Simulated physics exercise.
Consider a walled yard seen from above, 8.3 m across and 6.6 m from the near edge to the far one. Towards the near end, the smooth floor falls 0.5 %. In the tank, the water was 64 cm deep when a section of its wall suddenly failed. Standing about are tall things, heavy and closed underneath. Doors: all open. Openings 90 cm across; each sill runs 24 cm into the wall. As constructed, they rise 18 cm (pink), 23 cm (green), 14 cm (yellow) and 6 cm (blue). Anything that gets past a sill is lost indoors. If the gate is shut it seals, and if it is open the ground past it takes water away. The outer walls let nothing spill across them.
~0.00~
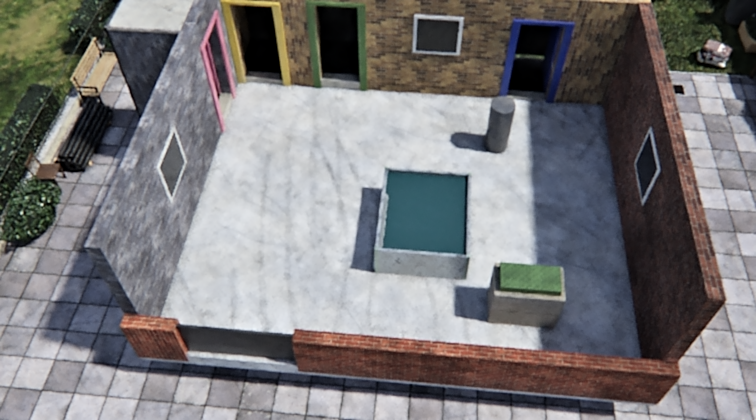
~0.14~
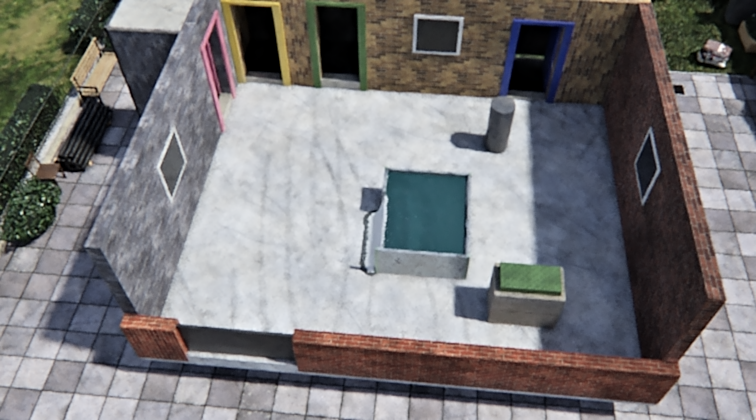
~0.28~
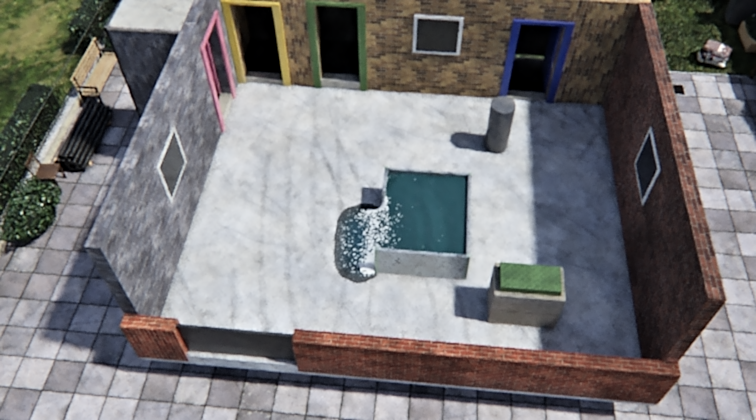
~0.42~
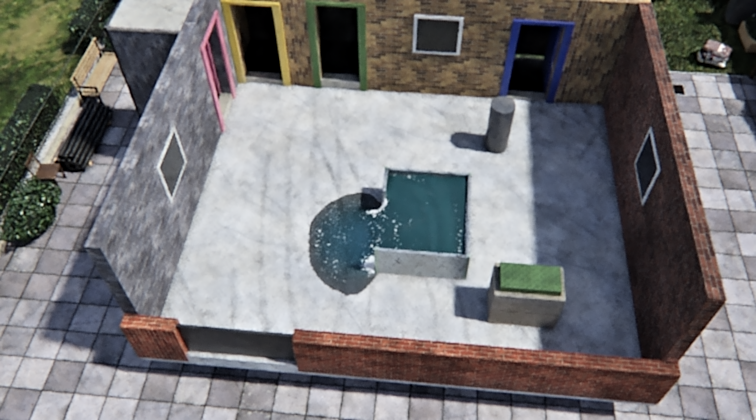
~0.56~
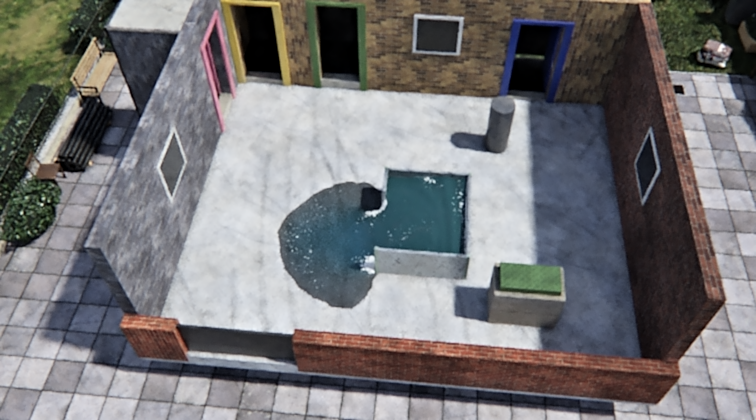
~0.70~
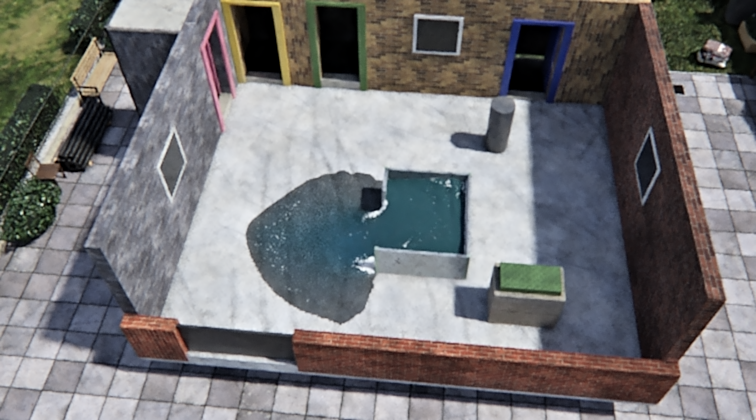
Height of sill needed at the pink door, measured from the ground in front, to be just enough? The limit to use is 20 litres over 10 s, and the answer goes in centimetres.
Approximately 6 cm.
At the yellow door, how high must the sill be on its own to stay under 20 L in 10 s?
At yellow, roughly 9.5 cm.
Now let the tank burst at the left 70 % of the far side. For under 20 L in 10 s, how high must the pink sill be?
The answer is some 13.5 cm.
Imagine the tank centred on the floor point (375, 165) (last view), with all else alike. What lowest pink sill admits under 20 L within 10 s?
At least roughly 11.5 cm high.
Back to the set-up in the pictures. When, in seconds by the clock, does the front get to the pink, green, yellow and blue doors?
The pink door gets it at 2.4 s, the green door at 4.0 s, the yellow door at 3.0 s and the blue door at 8.0 s.
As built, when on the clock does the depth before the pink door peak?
That happens close to 8.0 s on the clock.
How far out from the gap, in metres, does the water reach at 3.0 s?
Close to 5.6 metres, I'd say.
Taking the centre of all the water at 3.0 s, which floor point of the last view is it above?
I'd put it close to (298, 241).
After 1.4 s water covers 25 % of the floor, deepest (32 cm) near (375, 252); it has not reached the pink door.
After 3.0 s water covers 30 % of the floor, deepest (27 cm) near (154, 339); 7 cm at the pink door, 0 litres in over its 18 cm sill.
After 10.0 s water covers 80 % of the floor, deepest (8 cm) near (623, 381); 7 cm at the pink door, 0 litres in over its 18 cm sill.
At the pink door as built, the water arrived by 2.4 s and peaked near 10 cm at 8.0 s.
With a sill of 5 cm, 29 litres would have come in within the 10 s; with 6.5 cm, 15 litres. So under 20 litres takes about 6 cm.
